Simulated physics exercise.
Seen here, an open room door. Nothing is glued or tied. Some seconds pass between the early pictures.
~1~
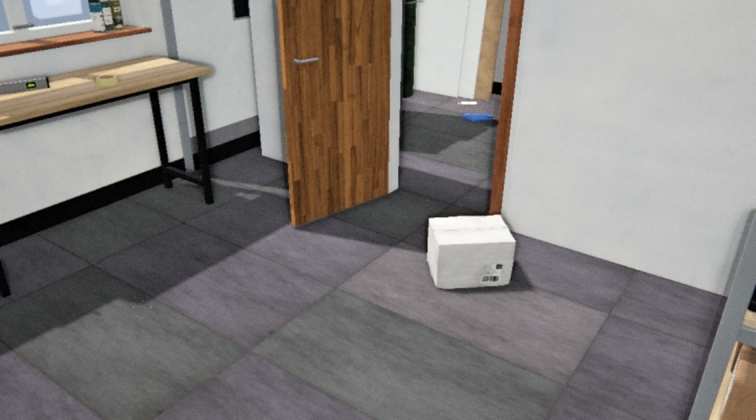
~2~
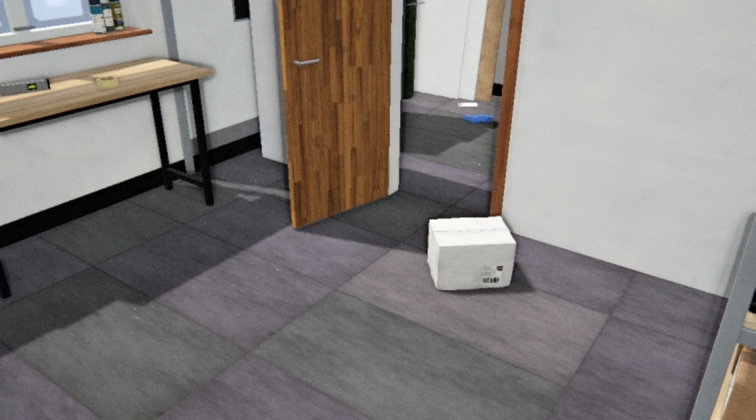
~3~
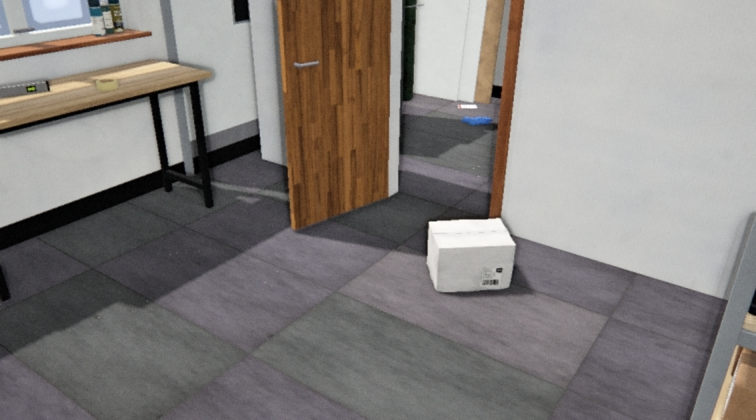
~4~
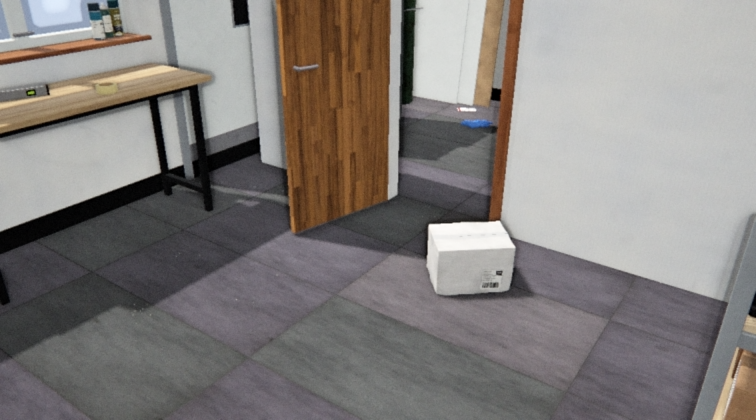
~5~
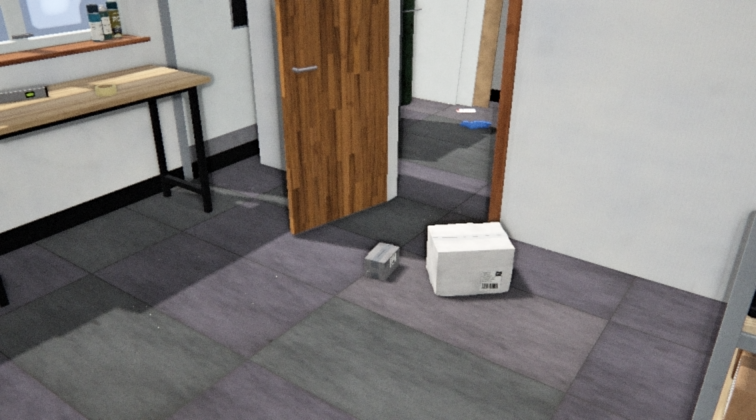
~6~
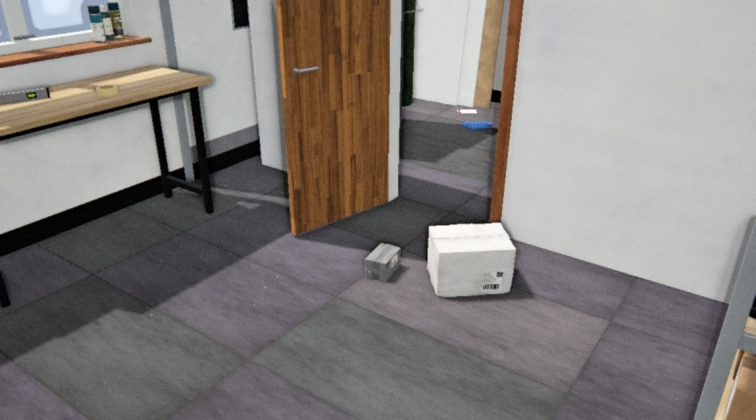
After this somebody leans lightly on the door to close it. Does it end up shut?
In the end the door closes.
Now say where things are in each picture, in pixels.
The first picture shows door wide open and still; white box (469, 251).
The second picture shows door wide open and still; white box (469, 253).
The third picture shows door wide open and still; white box (469, 255).
The fourth picture shows door wide open and still; white box (469, 258).
The fifth picture shows door wide open and still; white box (468, 259).
The sixth picture shows door wide open and still; grey box (383, 262); white box (469, 259).
Then, 0.70 s later than the last frame, door 88° open.
Then, 1.30 s later than the last frame, door 62° open.
Then, 1.90 s later than the last frame, door 35° open.
Then, 2.40 s later than the last frame, door 12° open.
When it is over, door 0° open; both as before. End places, in pixels of the last picture, grey box near (383, 262).
